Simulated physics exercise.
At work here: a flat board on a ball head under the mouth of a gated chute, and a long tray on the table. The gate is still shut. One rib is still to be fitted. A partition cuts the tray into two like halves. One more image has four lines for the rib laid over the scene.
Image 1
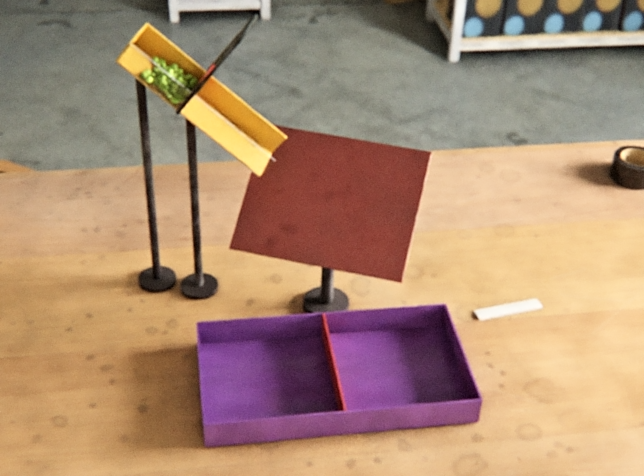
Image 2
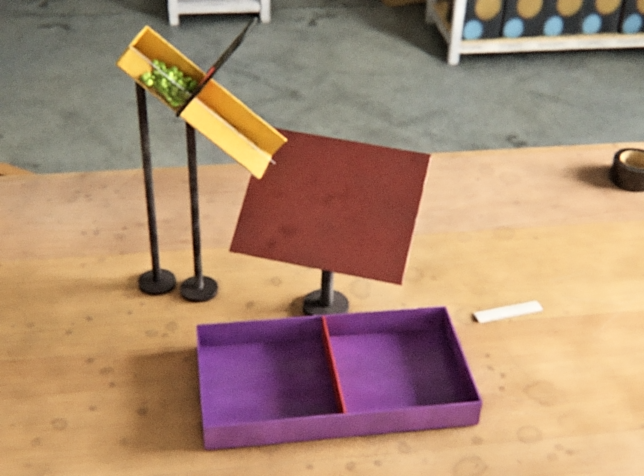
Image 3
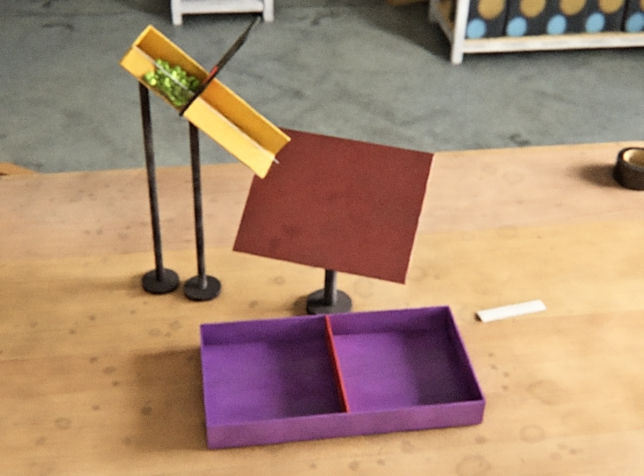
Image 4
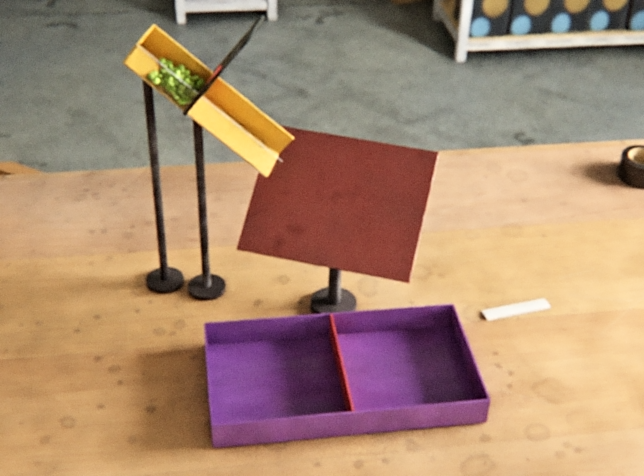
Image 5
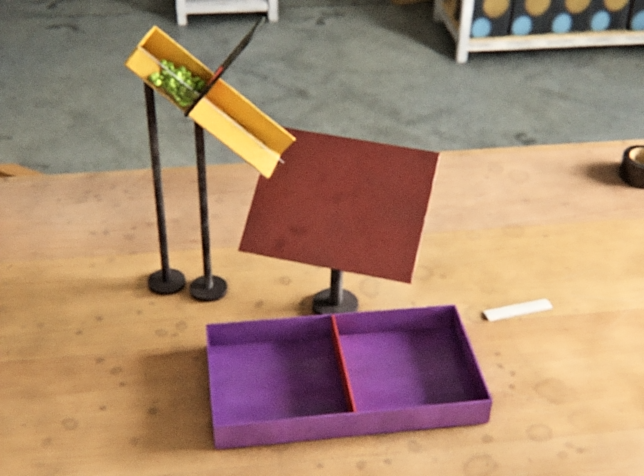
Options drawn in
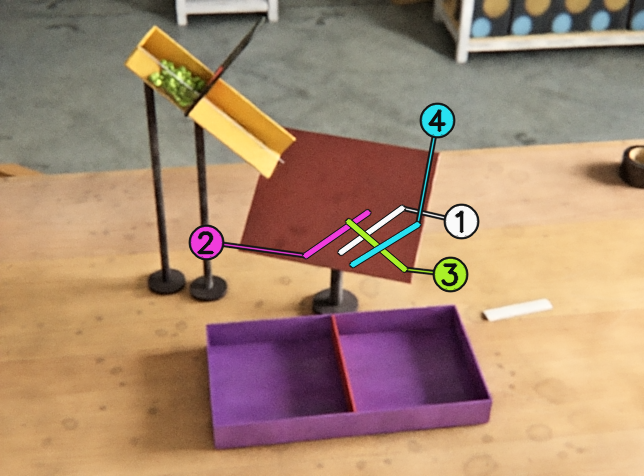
A yellow chute holding green peas behind a dark gate stood above a tilted reddish-brown board and a divided purple tray, and nothing moved apart from a slight shift of the view.
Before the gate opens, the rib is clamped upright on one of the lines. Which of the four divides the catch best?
Go for 3.
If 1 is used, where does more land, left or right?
Left.
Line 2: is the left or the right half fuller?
More lands on the left.
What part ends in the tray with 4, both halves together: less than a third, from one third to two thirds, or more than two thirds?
More than two thirds.
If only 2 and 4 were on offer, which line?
It is 4.
On the marked copy, line 1 from (402, 208) to (341, 252); line 2 from (367, 212) to (305, 255); line 3 from (348, 221) to (404, 269); line 4 from (417, 224) to (352, 264).
With 1, of what is caught, nearly all in the left half, a small part in the right.
With 2, of what is caught, nearly all in the left half, a stray few in the right.
With 3, of what is caught, about a third in the left half, about two thirds in the right.
With 4, of what is caught, most in the left half, about a quarter in the right.
